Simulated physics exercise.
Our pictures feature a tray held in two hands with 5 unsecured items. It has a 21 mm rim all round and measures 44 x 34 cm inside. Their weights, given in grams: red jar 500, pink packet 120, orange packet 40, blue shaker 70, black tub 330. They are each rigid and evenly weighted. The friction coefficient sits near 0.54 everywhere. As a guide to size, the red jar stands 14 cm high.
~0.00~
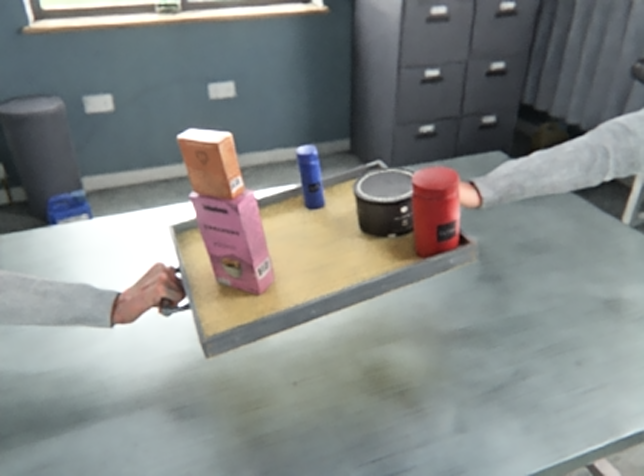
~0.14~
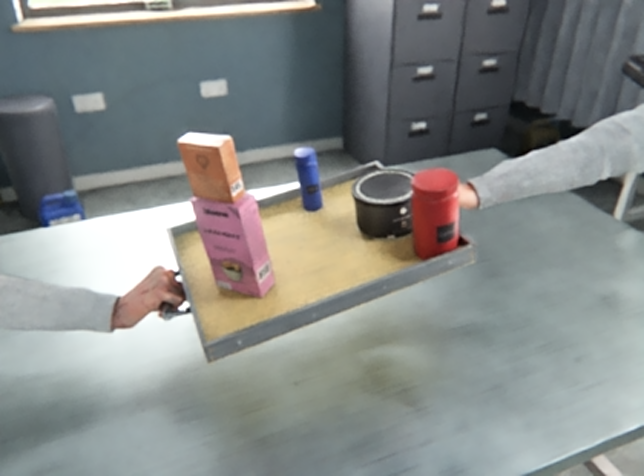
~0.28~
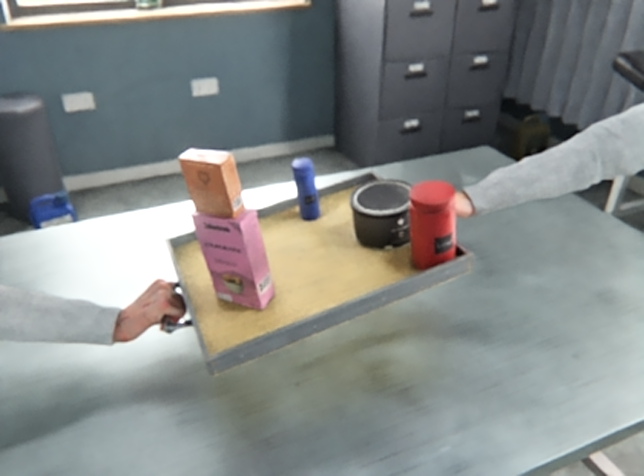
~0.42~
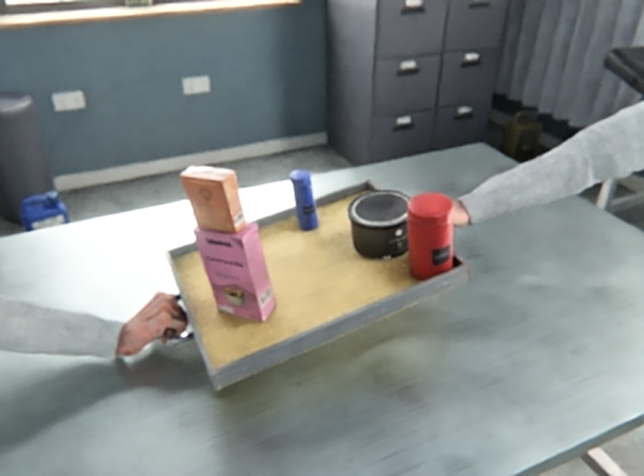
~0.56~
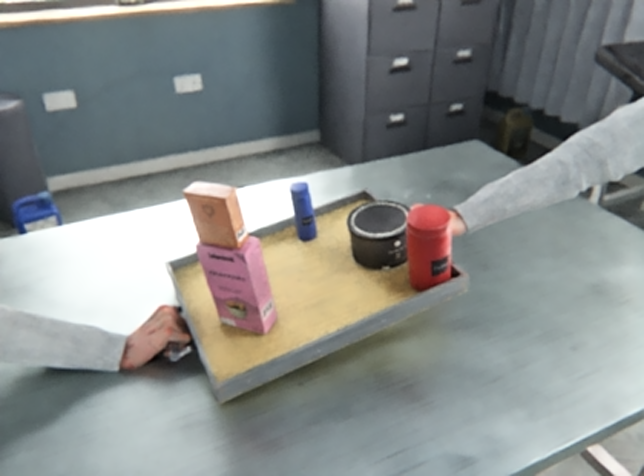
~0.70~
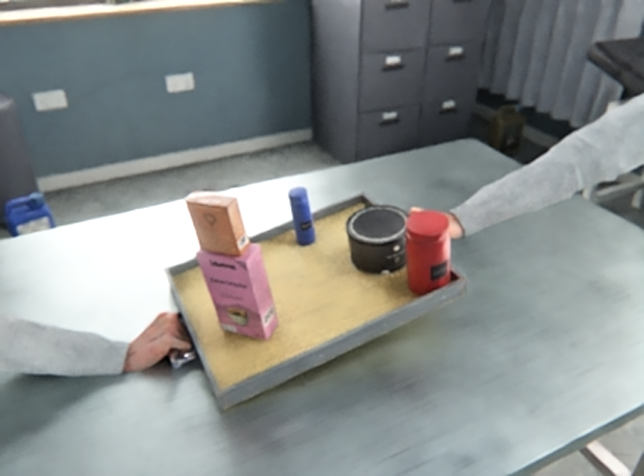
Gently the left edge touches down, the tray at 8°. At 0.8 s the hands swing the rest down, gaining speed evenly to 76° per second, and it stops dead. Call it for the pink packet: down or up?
Up.
After 1.10 s, tray flat on the table; pink packet tipped 4° from how it sat near (250, 290); orange packet tipped 4° from how it sat.
After 2.70 s, tray flat on the table.
At rest (3.2 s), all 5 in place, give or take 5 cm. In the last view, pink packet near (249, 292).
